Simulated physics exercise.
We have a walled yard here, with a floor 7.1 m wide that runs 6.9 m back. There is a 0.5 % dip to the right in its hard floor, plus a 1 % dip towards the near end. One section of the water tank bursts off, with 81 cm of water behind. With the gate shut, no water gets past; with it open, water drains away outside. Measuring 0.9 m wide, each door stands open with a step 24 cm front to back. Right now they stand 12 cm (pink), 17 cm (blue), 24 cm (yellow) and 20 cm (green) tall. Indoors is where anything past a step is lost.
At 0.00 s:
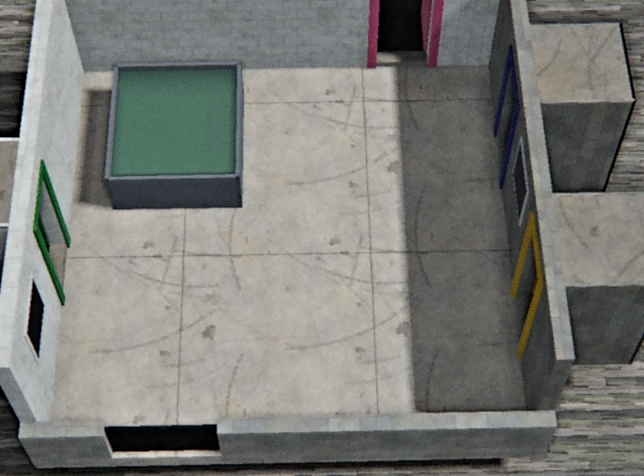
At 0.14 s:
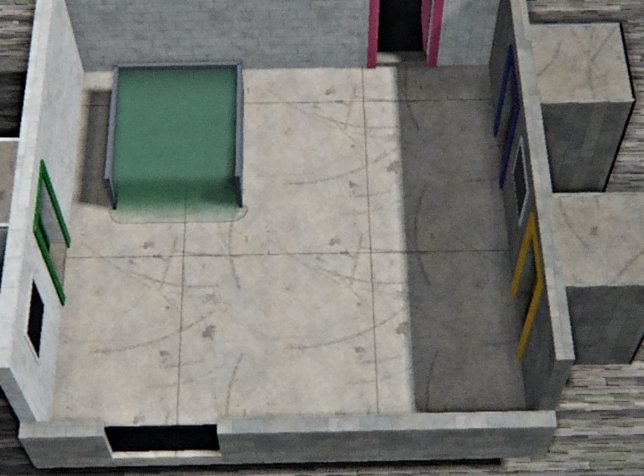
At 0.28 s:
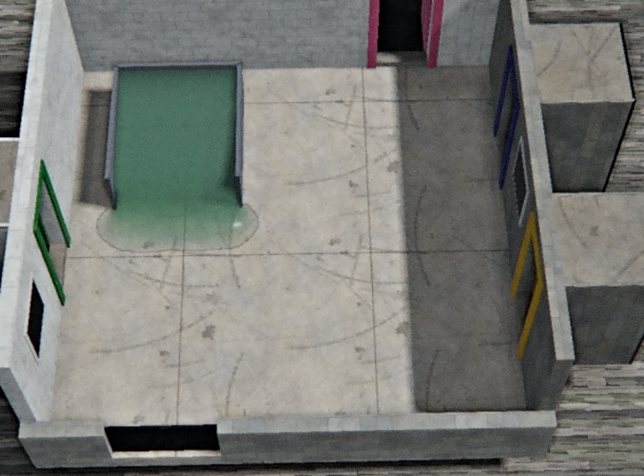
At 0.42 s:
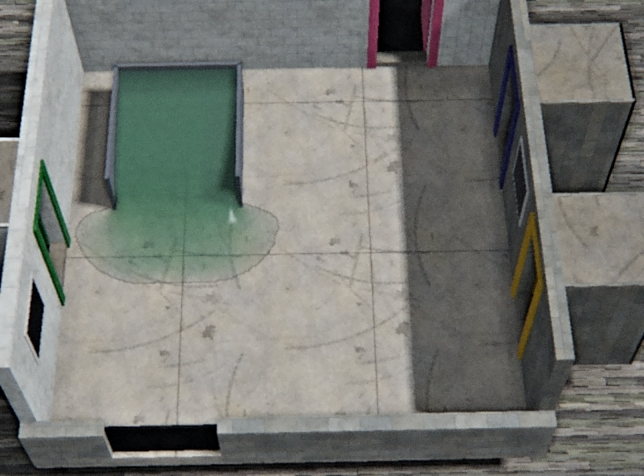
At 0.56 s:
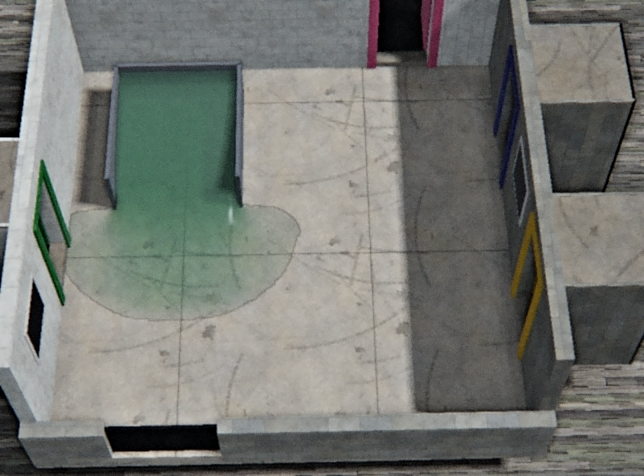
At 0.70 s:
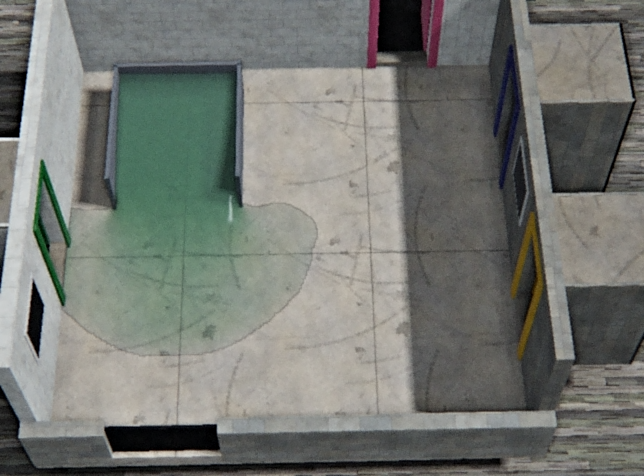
The video shows a walled yard with a tank of green water near the back left; its near side opens, and the water pours out, spreading across the pale floor in a widening rounded pool toward the near end.
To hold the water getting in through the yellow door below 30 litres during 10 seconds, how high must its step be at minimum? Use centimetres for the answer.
17 cm.
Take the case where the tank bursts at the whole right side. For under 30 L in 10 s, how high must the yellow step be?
Near 12.0 cm.
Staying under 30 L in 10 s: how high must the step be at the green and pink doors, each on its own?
About 11.0 cm at green and about 9.5 cm at pink.
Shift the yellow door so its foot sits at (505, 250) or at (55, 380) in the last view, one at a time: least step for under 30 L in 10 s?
Roughly 10.0 and 26 cm.
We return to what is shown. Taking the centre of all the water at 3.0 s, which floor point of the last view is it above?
Around (204, 326).
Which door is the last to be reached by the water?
It's the pink door.
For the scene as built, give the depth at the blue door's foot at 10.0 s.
About 7.5 centimetres deep.
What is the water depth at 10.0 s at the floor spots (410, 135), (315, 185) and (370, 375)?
That's 9, 4 and 11 cm, in the order given.
After 1.4 s water covers 40 % of the floor, deepest (38 cm) near (160, 441); it has not reached the yellow door.
After 3.0 s water covers 50 % of the floor, deepest (40 cm) near (81, 365); it has not reached the yellow door.
After 10.0 s water covers 100 % of the floor, deepest (15 cm) near (481, 126); 11 cm at the yellow door, 0 litres in over its 24 cm step.
At the yellow door as built, the water arrived by 3.5 s and peaked near 24 cm at 5.4 s.
Run again over the same 10 s with other heights there, 72 litres in over 13.5 cm, 16 litres over 18.5 cm. The limit of 30 litres is kept from about 17 cm up.
